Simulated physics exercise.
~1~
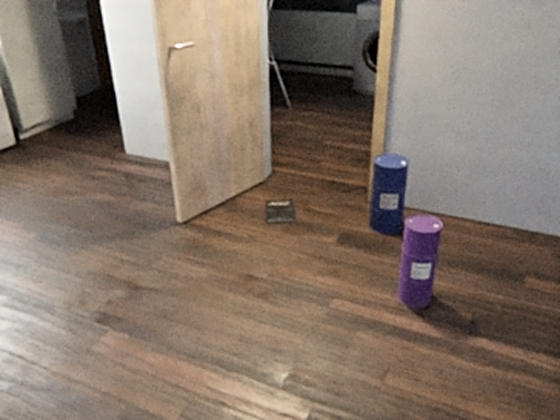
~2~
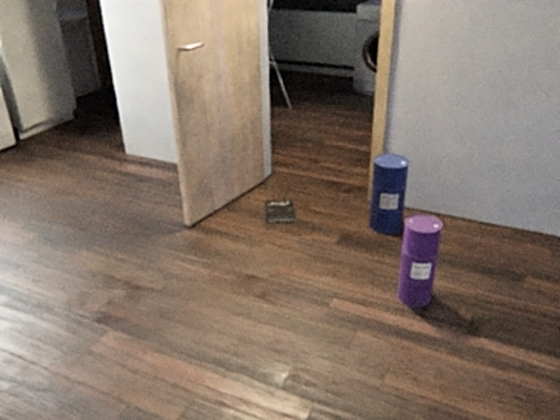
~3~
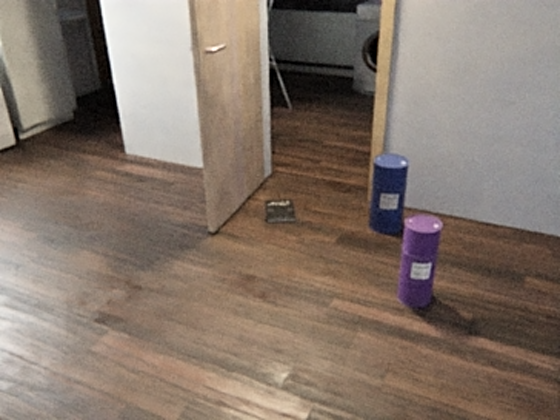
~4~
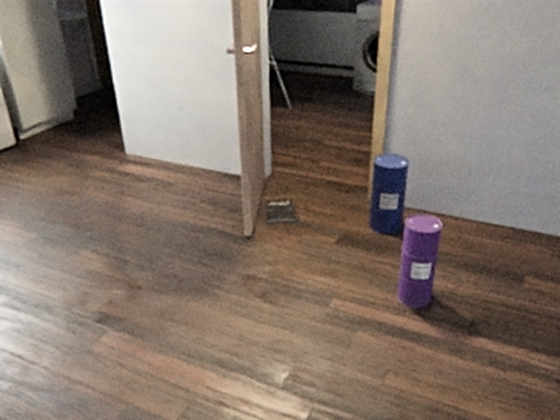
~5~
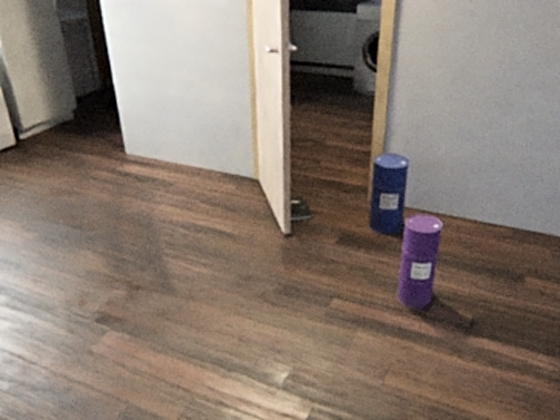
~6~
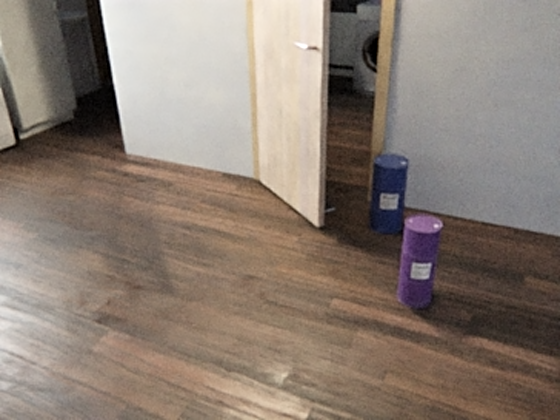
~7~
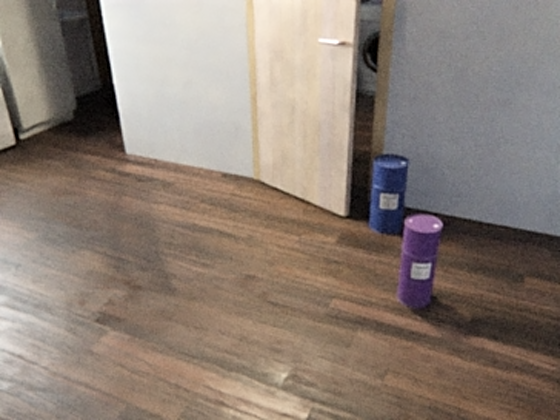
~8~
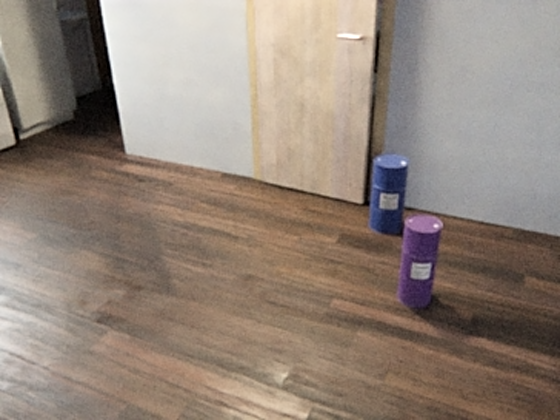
In the video, a wooden door swings toward its frame, pushing a small dark, flat object on the floor to the right until it is hidden from view. The door ends up closed, while the blue and purple canisters stay standing to the right.
